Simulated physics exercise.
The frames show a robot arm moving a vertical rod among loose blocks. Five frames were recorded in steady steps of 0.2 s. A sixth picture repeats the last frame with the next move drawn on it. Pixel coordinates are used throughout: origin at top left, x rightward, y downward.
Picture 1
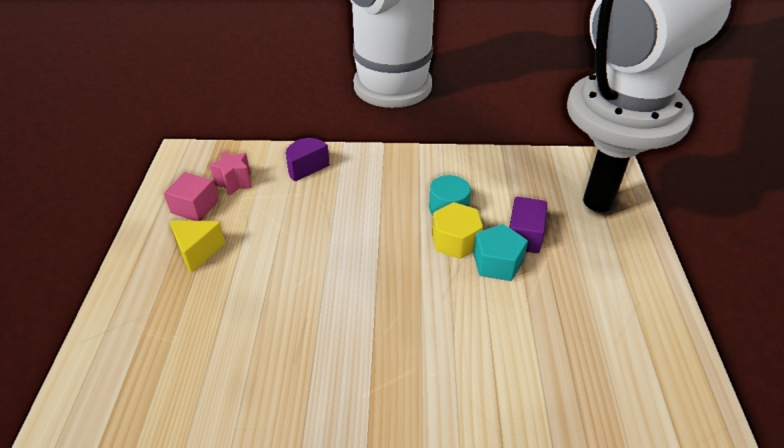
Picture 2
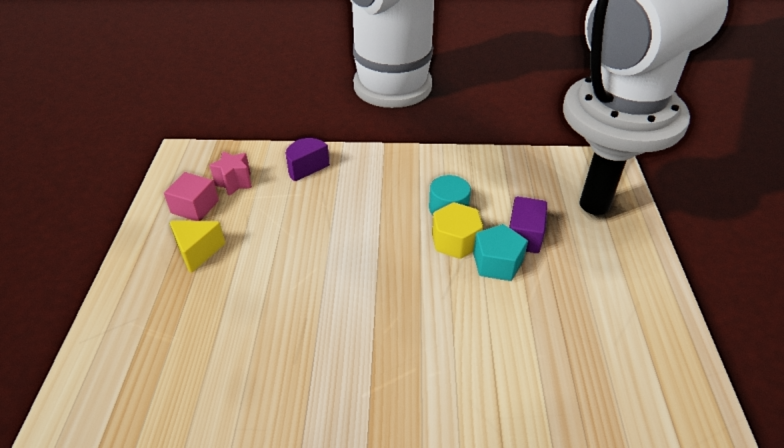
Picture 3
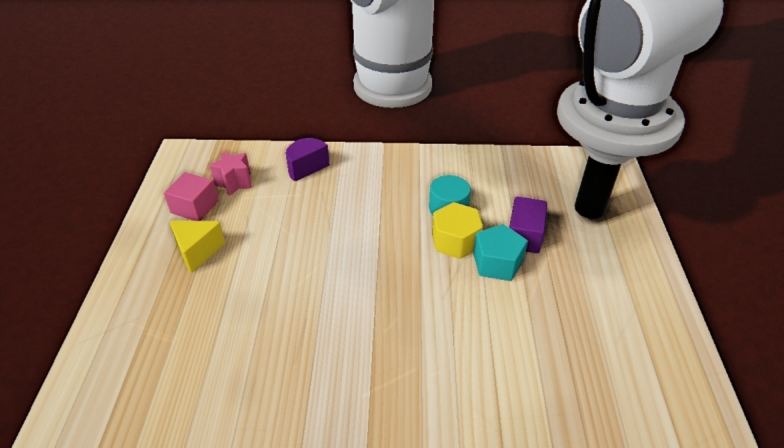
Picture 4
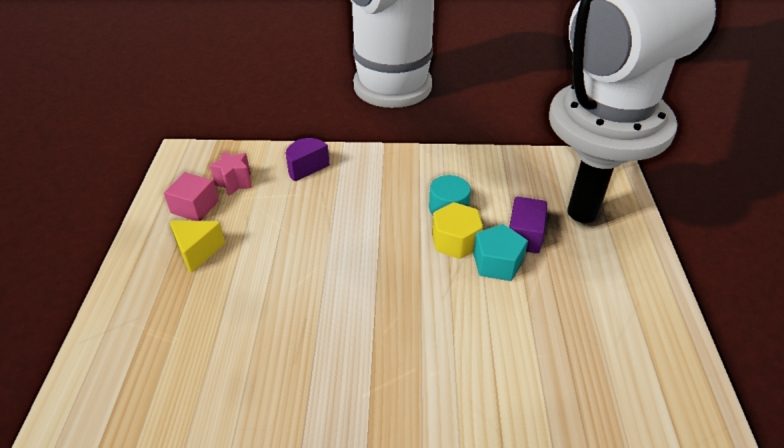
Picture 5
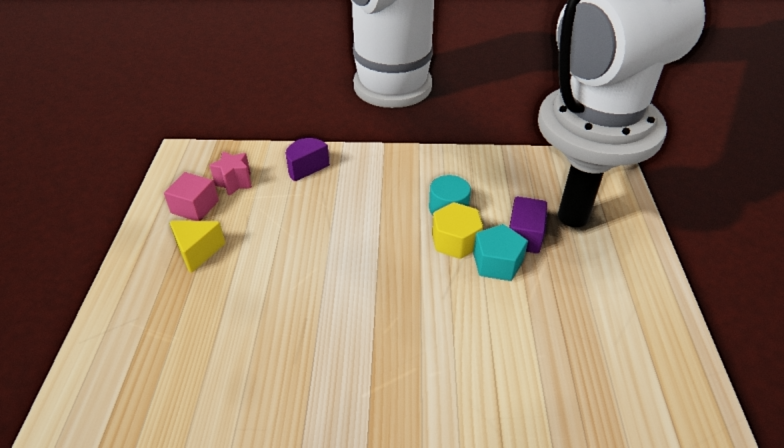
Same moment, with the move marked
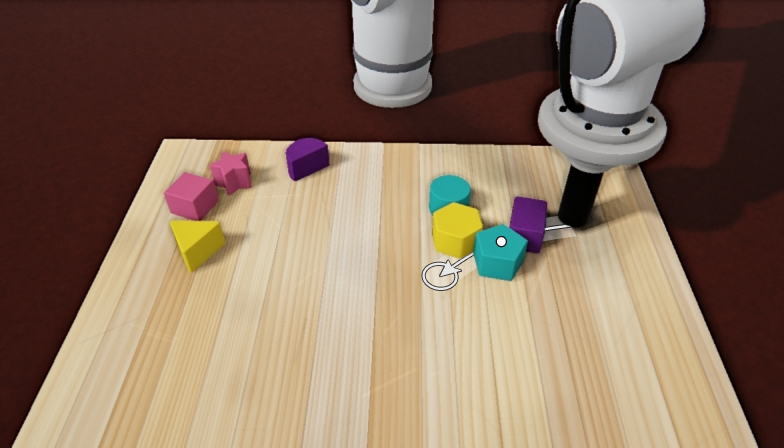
Robot arm slowly moving a black vertical rod slightly left toward a purple block, while the colourful blocks on the wooden table stay still.
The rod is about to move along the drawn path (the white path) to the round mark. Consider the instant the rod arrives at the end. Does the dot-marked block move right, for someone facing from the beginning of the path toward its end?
No
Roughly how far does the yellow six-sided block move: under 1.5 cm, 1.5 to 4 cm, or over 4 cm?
It ends farther than 4 cm from its spot.
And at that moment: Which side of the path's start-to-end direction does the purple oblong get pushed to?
It gets pushed right.
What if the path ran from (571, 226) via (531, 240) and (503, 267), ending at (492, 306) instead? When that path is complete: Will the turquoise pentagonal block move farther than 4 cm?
Yes.
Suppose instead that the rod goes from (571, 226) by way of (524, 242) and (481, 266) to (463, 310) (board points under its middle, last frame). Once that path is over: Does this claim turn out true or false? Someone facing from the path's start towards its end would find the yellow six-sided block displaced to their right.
True - the claim holds.
The line goes from (571, 226) via (523, 234) and (479, 250), ending at (440, 276); the dot is on the turquoise pentagonal block.
On the path given first. One third of the way, rod (524, 226); turquoise pentagonal block (491, 248), turned 35° anticlockwise; purple oblong (495, 213), turned 15° anticlockwise.
Two thirds of the way, rod (480, 242); yellow six-sided block (408, 219), turned 20° clockwise; turquoise pentagonal block (486, 258), turned 55° anticlockwise; purple oblong (449, 222).
At the end, rod (441, 268); turquoise disc unmoved; yellow six-sided block (390, 215), turned 45° clockwise; turquoise pentagonal block (485, 270), turned 85° anticlockwise; purple oblong (426, 229), turned 25° clockwise.
